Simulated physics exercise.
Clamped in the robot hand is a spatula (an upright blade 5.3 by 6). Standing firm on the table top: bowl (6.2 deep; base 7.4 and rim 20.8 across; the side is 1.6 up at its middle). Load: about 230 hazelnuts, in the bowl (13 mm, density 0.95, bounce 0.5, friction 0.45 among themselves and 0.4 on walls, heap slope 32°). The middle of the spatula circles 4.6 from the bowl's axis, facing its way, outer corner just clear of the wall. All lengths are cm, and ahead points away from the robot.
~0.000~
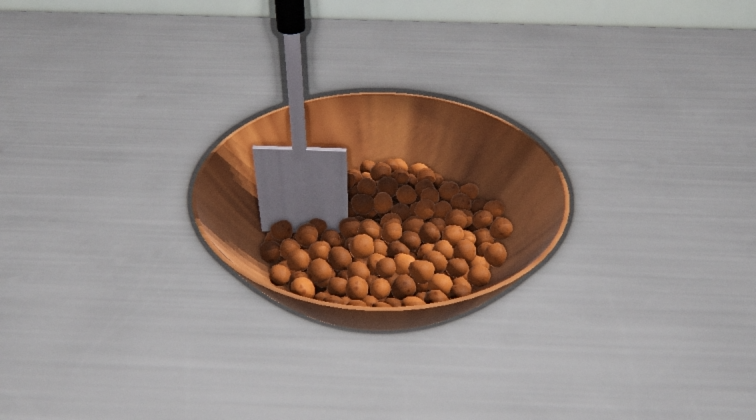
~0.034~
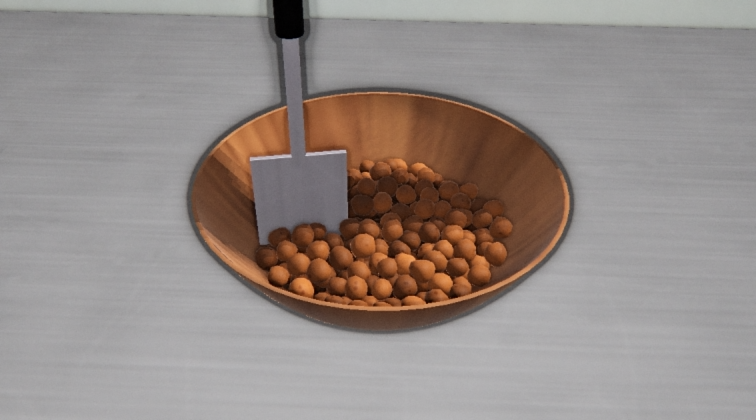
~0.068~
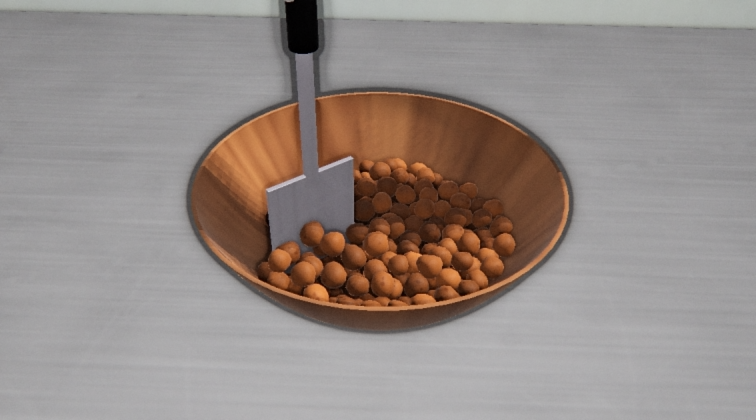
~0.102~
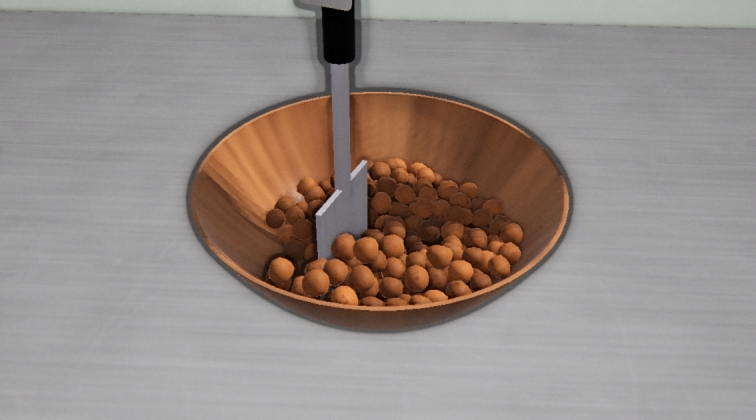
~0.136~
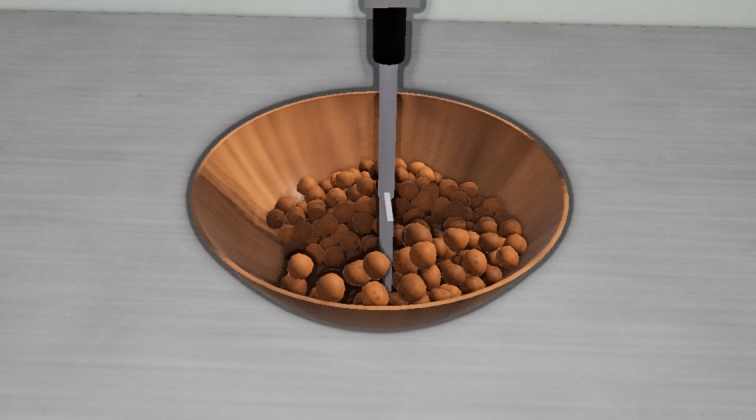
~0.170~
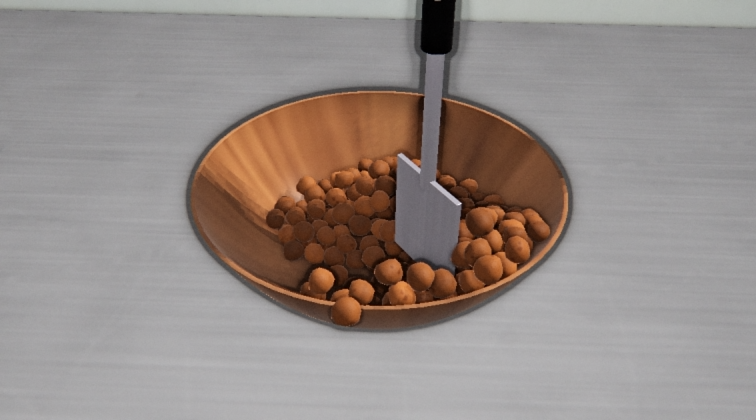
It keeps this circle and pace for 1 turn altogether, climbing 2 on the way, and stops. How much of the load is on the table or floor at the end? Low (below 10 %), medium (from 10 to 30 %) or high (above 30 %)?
On the table or floor the share is medium, from 10 to 30 %.
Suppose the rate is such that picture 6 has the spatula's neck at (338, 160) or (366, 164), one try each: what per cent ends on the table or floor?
About 0 and 5 per cent.
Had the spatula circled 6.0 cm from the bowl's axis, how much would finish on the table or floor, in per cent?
In that case some 0 per cent.
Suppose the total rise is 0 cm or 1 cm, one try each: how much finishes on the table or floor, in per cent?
Some 30 and 20 per cent.
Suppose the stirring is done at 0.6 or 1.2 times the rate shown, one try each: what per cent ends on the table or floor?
About 0 and 25 per cent.
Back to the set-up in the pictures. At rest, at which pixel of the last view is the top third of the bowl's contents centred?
Near (372, 211).
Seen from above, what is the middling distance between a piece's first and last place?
Roughly 5 cm.
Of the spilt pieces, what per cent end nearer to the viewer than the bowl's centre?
About 30 per cent.
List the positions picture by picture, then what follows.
The first frame shows the spatula neck at (298, 125), 0° round; upper third of the load around (387, 226), from x 270 to 500, top at y 170; 230 in the bowl.
The second frame shows the spatula neck at (297, 131), 12° round; upper third of the load around (385, 227), from x 270 to 500, top at y 170.
The third frame shows the spatula neck at (310, 149), 40° round; upper third of the load around (385, 244), from x 270 to 505, top at y 165.
The fourth frame shows the spatula neck at (342, 161), 68° round; upper third of the load around (395, 255), from x 275 to 510, top at y 165.
The fifth frame shows the spatula neck at (387, 163), 96° round; upper third of the load around (422, 249), from x 275 to 515, top at y 165.
The sixth frame shows the spatula neck at (430, 153), 124° round; upper third of the load around (459, 235), from x 275 to 540, top at y 165; 228 in the bowl, 2 in flight or on the tool.
After 0.28 s, 212° round, highest piece 12 above the table; 213 in the bowl, 3 on the table or floor, 14 in flight or on the tool.
After 0.38 s, 300° round, highest piece 9 above the table; 201 in the bowl, 19 on the table or floor, 10 in flight or on the tool.
After 0.63 s, 0° round, highest piece 5 above the table; 191 in the bowl, 38 on the table or floor, 1 in flight or on the tool.
After 1.33 s, 0° round, highest piece 4 above the table; 191 in the bowl, 39 on the table or floor.
In the end, 191 in the bowl, 39 on the table or floor. That is 17 % on the table or floor.
